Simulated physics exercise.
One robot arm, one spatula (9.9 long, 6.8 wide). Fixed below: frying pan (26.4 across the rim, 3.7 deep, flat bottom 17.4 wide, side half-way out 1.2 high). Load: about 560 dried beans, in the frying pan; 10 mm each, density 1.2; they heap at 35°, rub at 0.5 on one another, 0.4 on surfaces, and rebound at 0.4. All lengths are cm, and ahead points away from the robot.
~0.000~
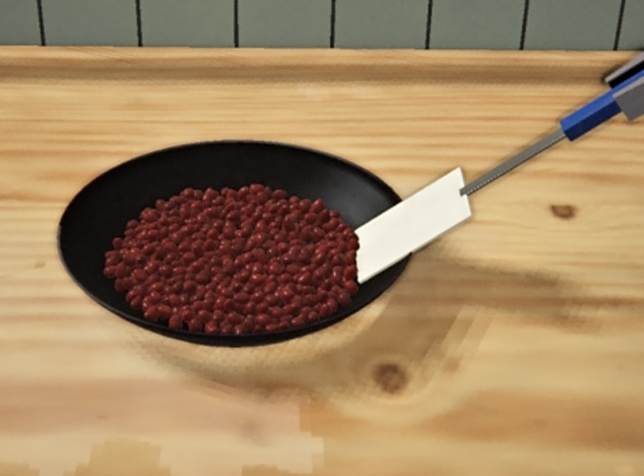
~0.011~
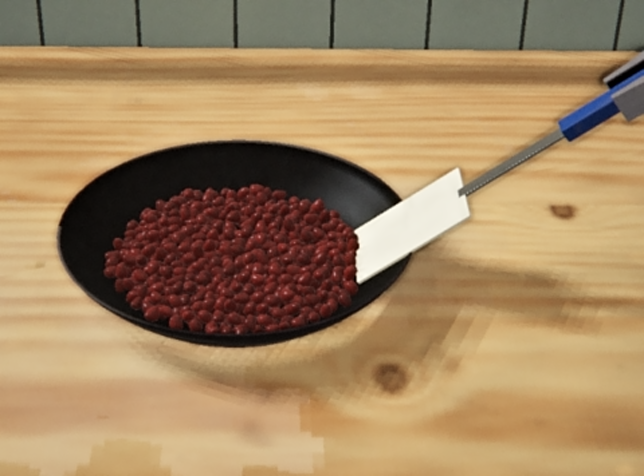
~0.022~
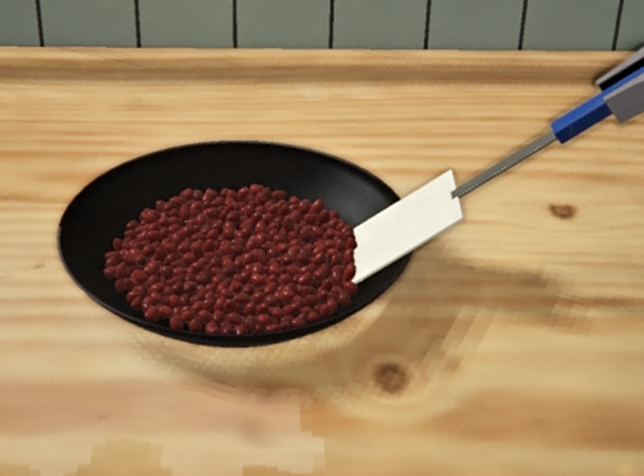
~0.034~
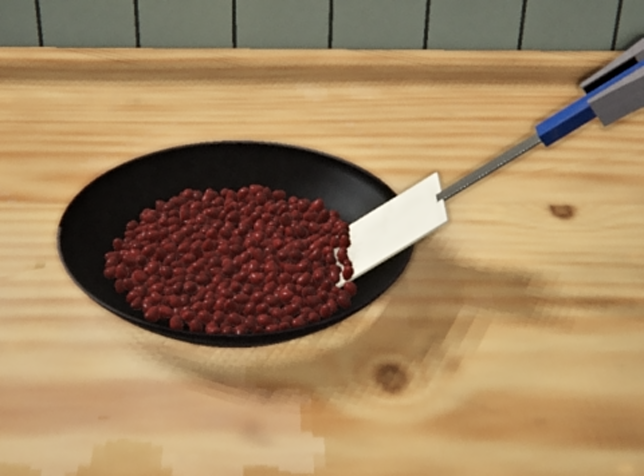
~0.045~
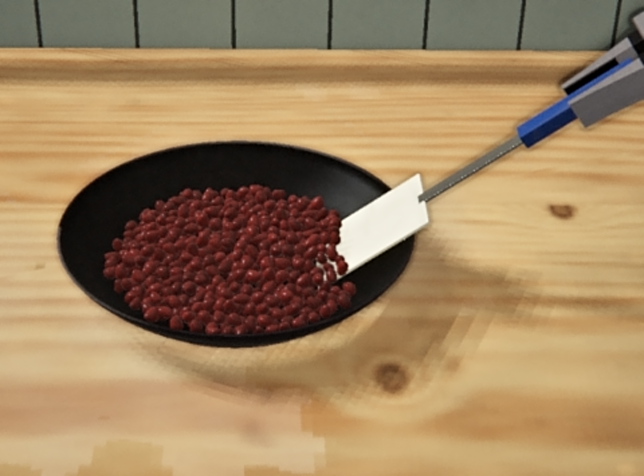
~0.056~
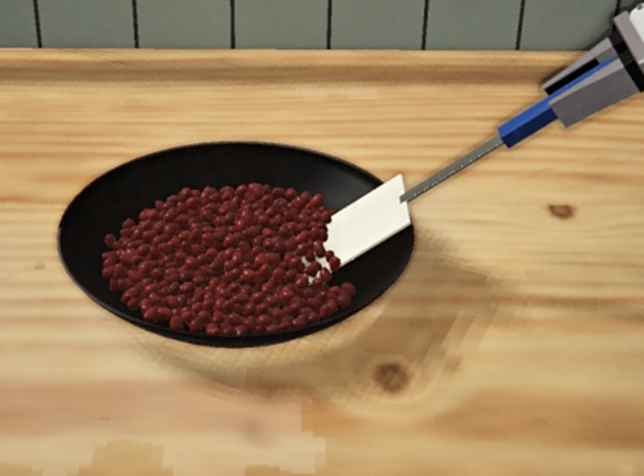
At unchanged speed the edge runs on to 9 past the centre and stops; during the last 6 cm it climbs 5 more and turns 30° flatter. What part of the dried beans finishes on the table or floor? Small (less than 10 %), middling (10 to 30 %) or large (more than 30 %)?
Share on the table or floor: Middling (10 to 30 %).
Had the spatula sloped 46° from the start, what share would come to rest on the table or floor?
In that case some 20 per cent.
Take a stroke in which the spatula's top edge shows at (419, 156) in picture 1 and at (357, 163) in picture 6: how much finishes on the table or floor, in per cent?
About 15 per cent.
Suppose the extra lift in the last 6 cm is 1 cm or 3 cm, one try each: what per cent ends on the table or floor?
About 20 and 20 per cent.
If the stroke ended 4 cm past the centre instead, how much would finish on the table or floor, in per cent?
It would be near 10 per cent.
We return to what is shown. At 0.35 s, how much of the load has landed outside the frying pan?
About 10 per cent.
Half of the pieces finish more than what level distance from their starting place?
Some 3 cm.
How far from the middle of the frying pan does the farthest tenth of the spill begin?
Some 55 cm.
After 0.09 s, sloping 37°, highest piece 7 above the table; 559 in the frying pan.
After 0.13 s, sloping 30°, highest piece 9 above the table; 559 in the frying pan.
After 0.35 s, sloping 7°, highest piece 8 above the table; 463 in the frying pan, 62 on the table or floor, 34 on the blade or in flight.
After 1.40 s, sloping 7°, highest piece 4 above the table; 463 in the frying pan, 96 on the table or floor.
At rest, 463 in the frying pan, 96 on the table or floor. That is 17 % on the table or floor.
